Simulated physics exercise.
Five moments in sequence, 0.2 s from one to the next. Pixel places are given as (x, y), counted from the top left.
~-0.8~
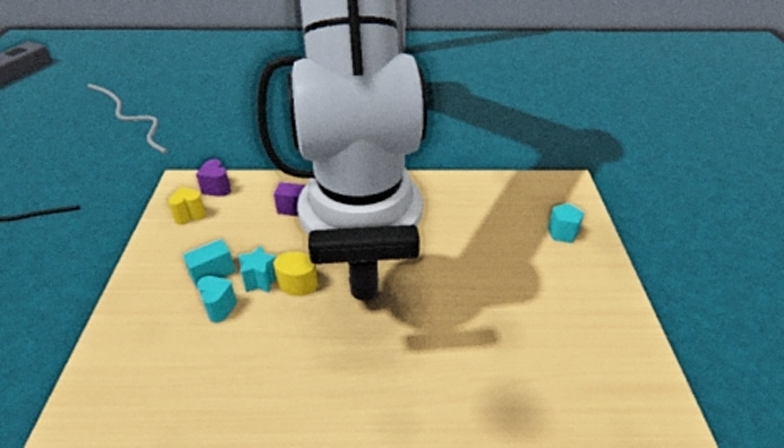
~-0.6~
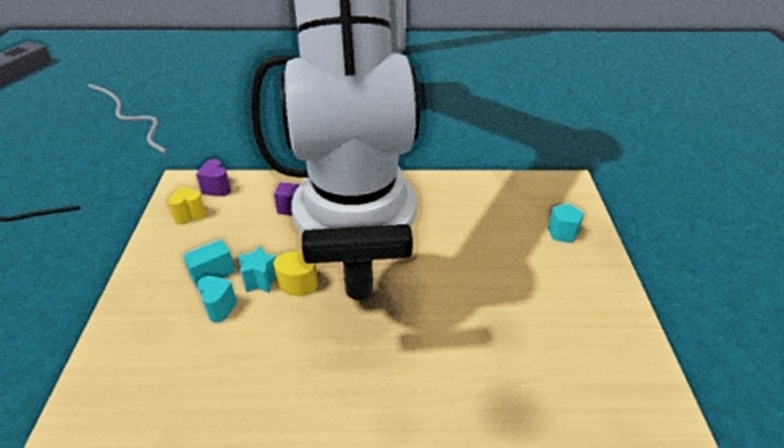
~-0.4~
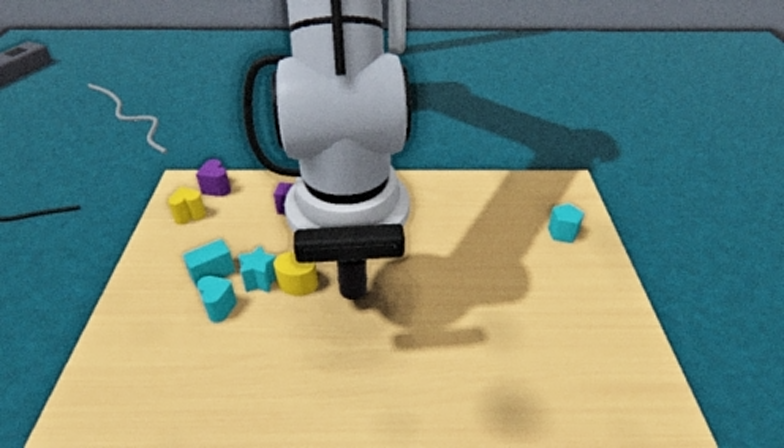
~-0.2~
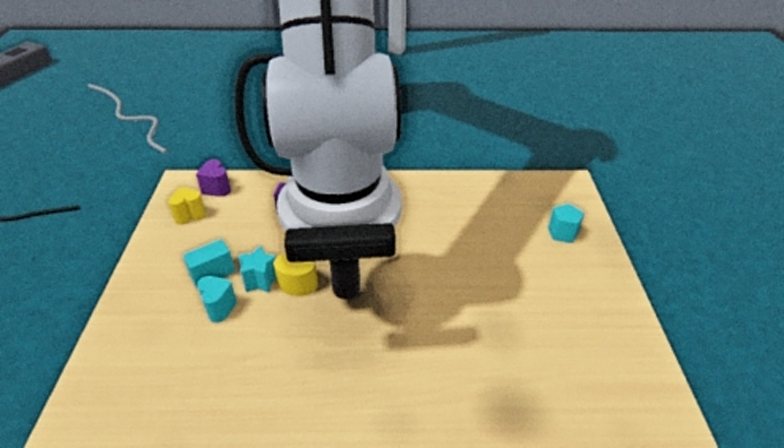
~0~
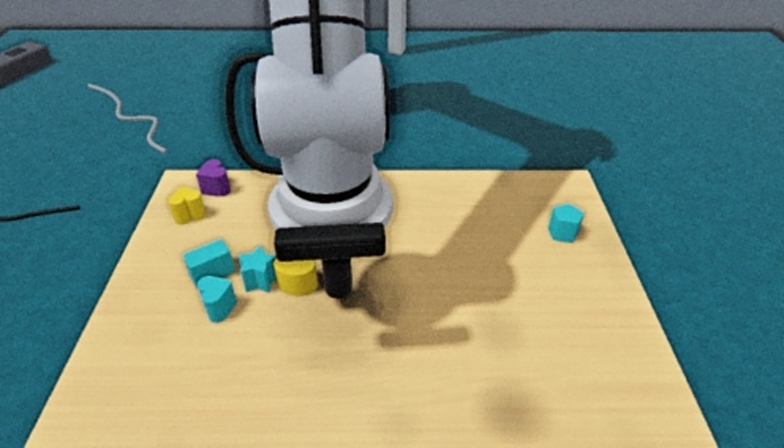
A robotic arm with a short black rod slid slowly left over a wooden board, drawing closer to the yellow block beside three turquoise ones, while all the visible blocks stayed still.
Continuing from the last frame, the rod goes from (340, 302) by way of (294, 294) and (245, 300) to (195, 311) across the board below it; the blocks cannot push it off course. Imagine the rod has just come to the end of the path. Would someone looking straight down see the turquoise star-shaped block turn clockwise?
Final answer: No.
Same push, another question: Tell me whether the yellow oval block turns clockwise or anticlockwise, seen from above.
Viewed from above, clockwise.
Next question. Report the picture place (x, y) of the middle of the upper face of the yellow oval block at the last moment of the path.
It comes to (270, 249).
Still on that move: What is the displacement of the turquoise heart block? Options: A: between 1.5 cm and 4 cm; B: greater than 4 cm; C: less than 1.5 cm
B.
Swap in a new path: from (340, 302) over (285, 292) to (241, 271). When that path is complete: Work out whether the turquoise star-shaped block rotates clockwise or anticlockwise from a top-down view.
Against the clock.
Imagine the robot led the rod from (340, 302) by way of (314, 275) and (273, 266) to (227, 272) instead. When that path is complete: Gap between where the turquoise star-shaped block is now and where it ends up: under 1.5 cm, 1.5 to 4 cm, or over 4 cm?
Range: Over 4 cm.
The first path, step by step. One third of the way, rod (292, 281); turquoise star-shaped block (242, 255), turned 35° anticlockwise; yellow oval block (275, 252), turned 30° clockwise.
Two thirds of the way, rod (242, 287); turquoise heart block (206, 289); turquoise star-shaped block (239, 254), turned 35° anticlockwise; yellow oval block (270, 249), turned 45° clockwise.
At the end, rod (190, 298); turquoise rectangle not moved; turquoise heart block (162, 308), turned 55° anticlockwise; turquoise star-shaped block (239, 254), turned 35° anticlockwise; yellow oval block (270, 249), turned 45° clockwise.
